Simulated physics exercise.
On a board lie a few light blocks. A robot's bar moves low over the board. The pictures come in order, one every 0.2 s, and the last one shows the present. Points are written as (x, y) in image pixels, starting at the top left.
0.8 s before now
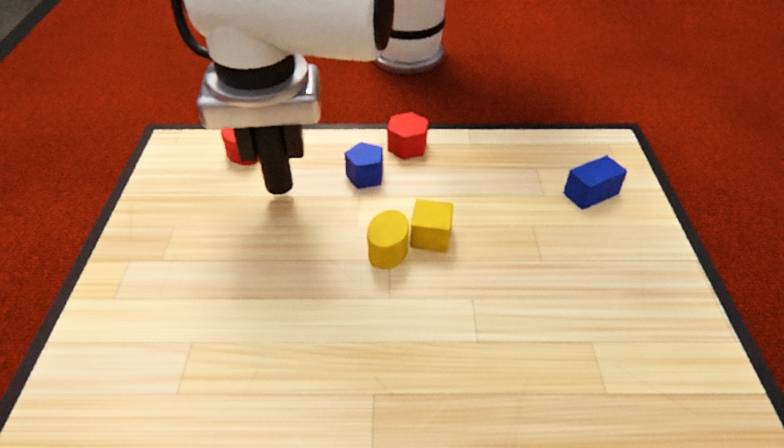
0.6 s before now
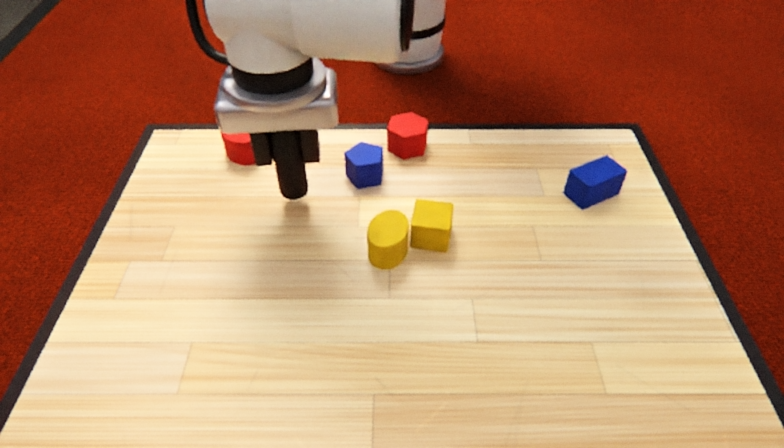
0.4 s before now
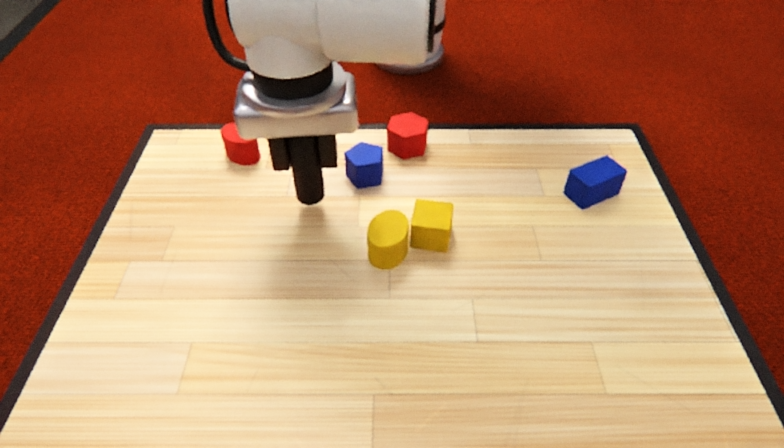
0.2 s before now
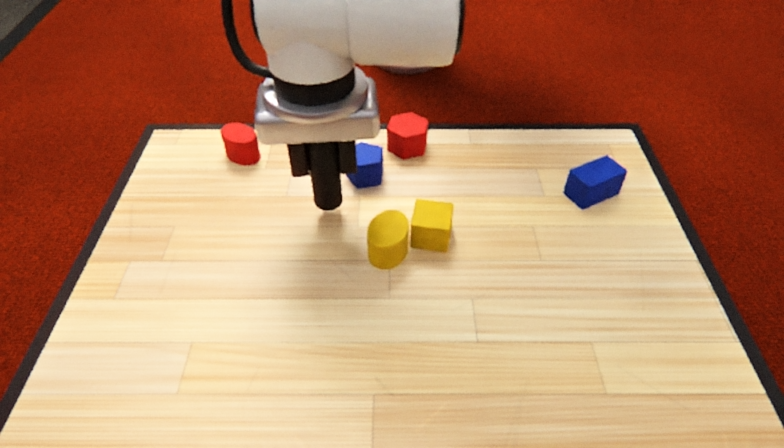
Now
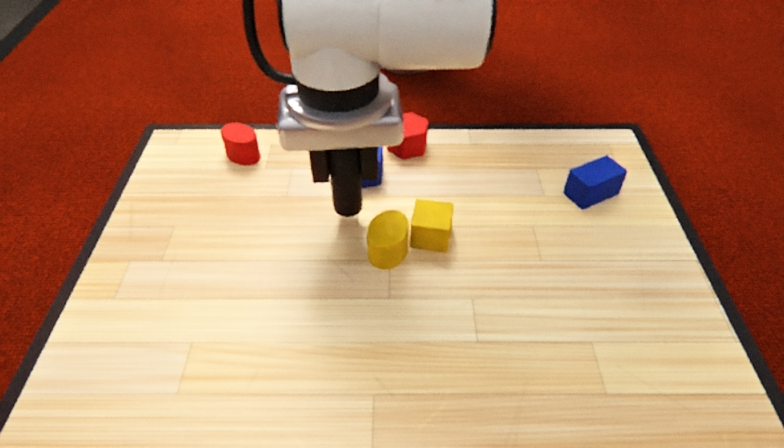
A robot arm moves its dark bar rightward over a wooden board, passing beside still blocks.
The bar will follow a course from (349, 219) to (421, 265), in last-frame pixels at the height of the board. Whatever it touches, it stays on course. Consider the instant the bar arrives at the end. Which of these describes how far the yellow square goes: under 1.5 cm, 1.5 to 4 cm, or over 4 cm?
Travels under 1.5 cm.
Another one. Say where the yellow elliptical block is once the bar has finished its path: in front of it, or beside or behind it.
That block remains ahead.
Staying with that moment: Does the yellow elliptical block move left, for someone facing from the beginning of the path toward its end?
No, it doesn't check out.
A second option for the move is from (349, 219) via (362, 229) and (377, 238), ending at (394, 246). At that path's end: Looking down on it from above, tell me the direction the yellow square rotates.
It ends up turned anticlockwise.
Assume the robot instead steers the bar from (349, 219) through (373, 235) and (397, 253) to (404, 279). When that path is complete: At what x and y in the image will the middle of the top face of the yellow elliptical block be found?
It should be at (429, 282) by then.
On the path given first. Halfway along, bar at (383, 231); yellow elliptical block at (403, 241), turned 10° clockwise; yellow square at (438, 217), turned 30° anticlockwise.
At the end, bar at (421, 255); blue pentagonal block in place; yellow elliptical block at (429, 271), turned 55° clockwise; yellow square at (441, 217), turned 45° anticlockwise.
